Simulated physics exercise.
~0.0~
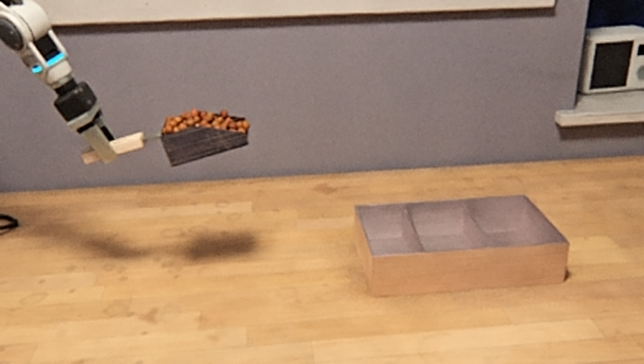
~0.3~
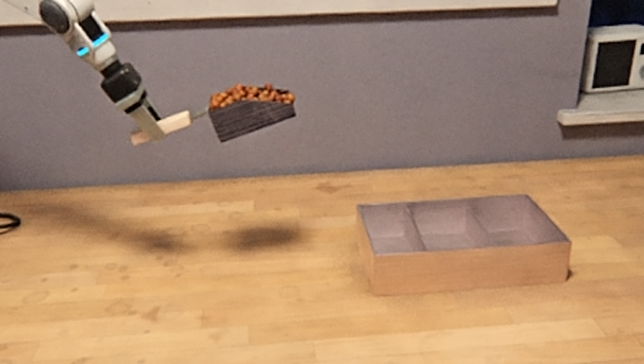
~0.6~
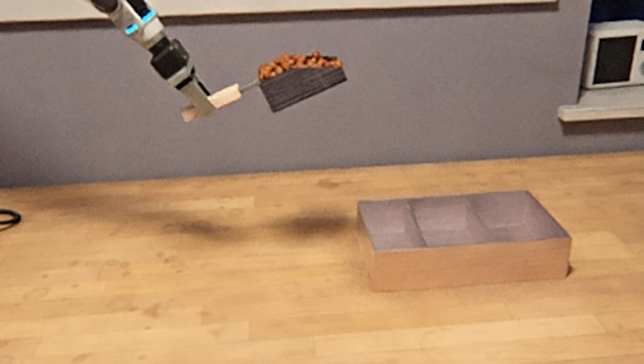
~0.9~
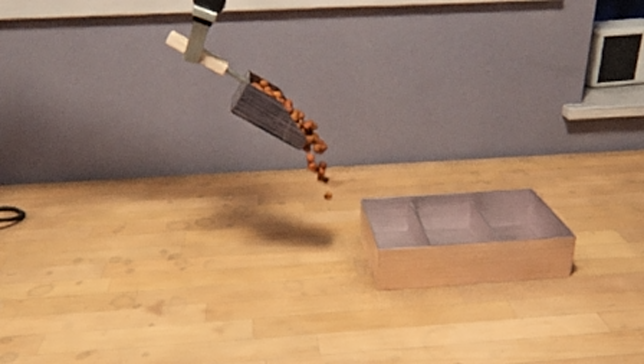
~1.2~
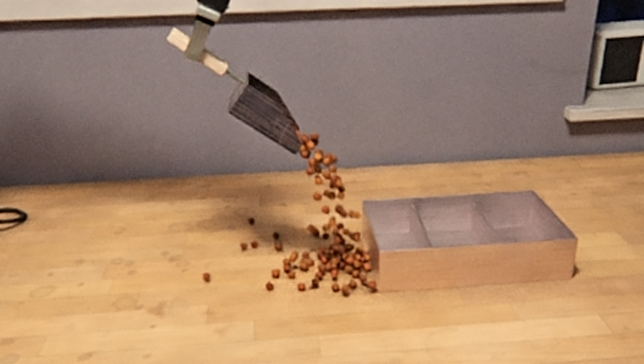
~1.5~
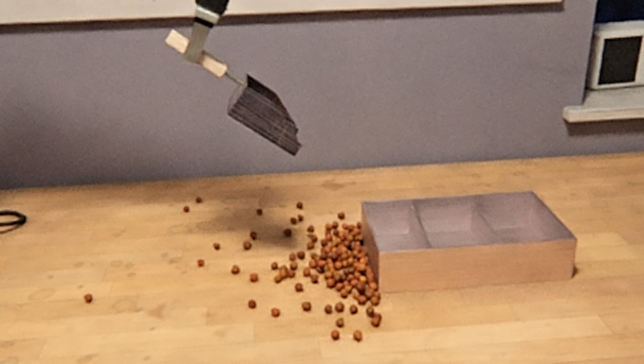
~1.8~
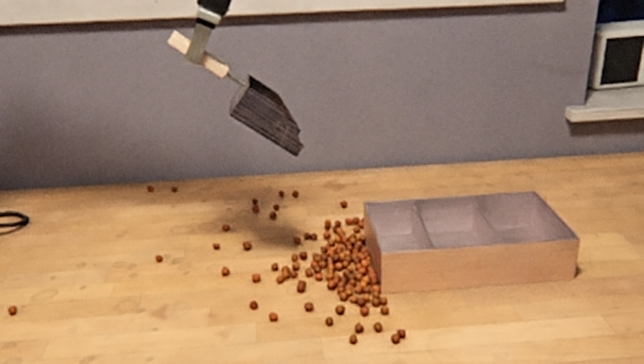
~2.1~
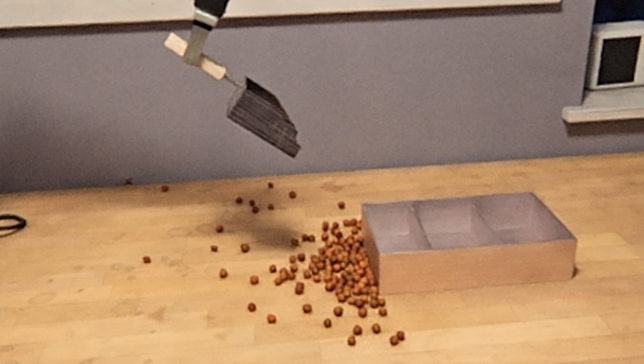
On a wooden tabletop, a robot arm carried a dark scoop heaped with hazelnuts up and to the right, then tipped it too early, and all the nuts spilled beside the divided box, scattering across the table and leaving its compartments empty.
